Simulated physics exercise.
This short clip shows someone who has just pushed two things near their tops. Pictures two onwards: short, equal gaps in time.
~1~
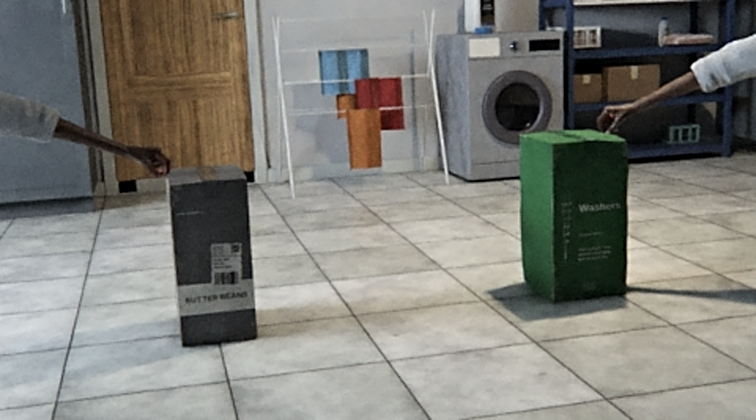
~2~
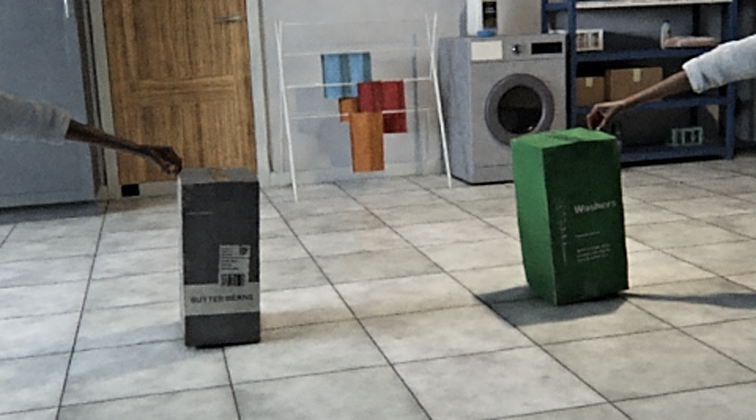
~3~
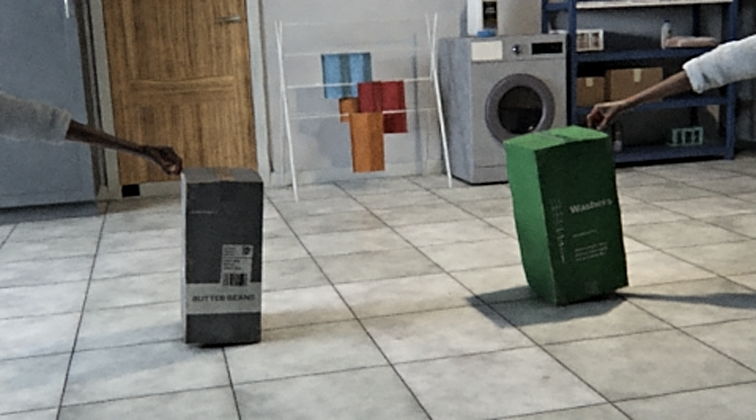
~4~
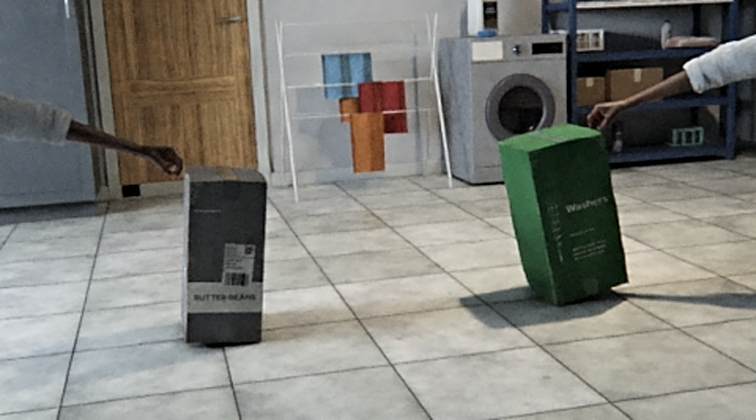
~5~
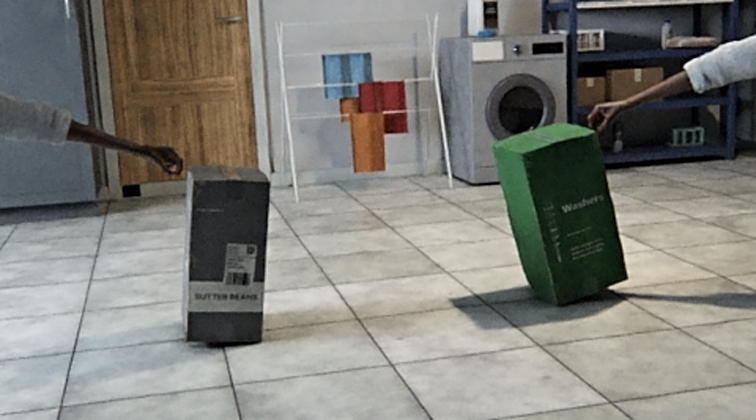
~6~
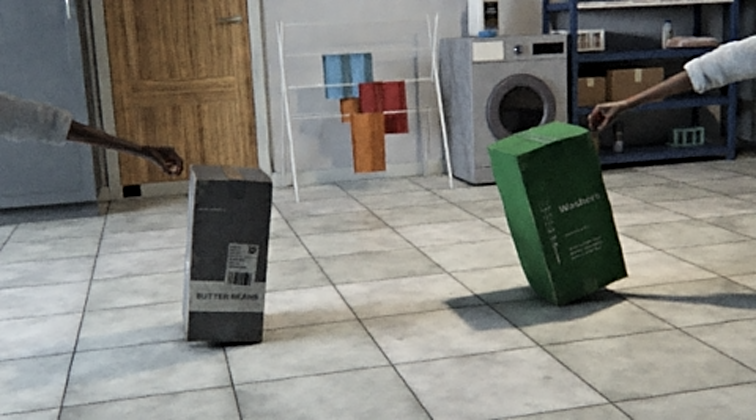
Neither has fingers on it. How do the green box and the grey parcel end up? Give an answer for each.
In the end the green box is lying on its side, the grey parcel is standing.
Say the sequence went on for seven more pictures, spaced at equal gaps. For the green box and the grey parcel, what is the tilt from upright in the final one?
30° and 8°.
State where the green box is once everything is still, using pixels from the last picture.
Roughly at (466, 265).
Then, 0.24 s after the last picture, green box 39° off upright near (522, 214); grey parcel upright near (216, 255).
Then, 0.48 s after the last picture, green box 79° off upright near (473, 251); grey parcel upright near (215, 256).
At rest, the green box goes down on its side, near (466, 265); the grey parcel returns to its base, near (215, 256).
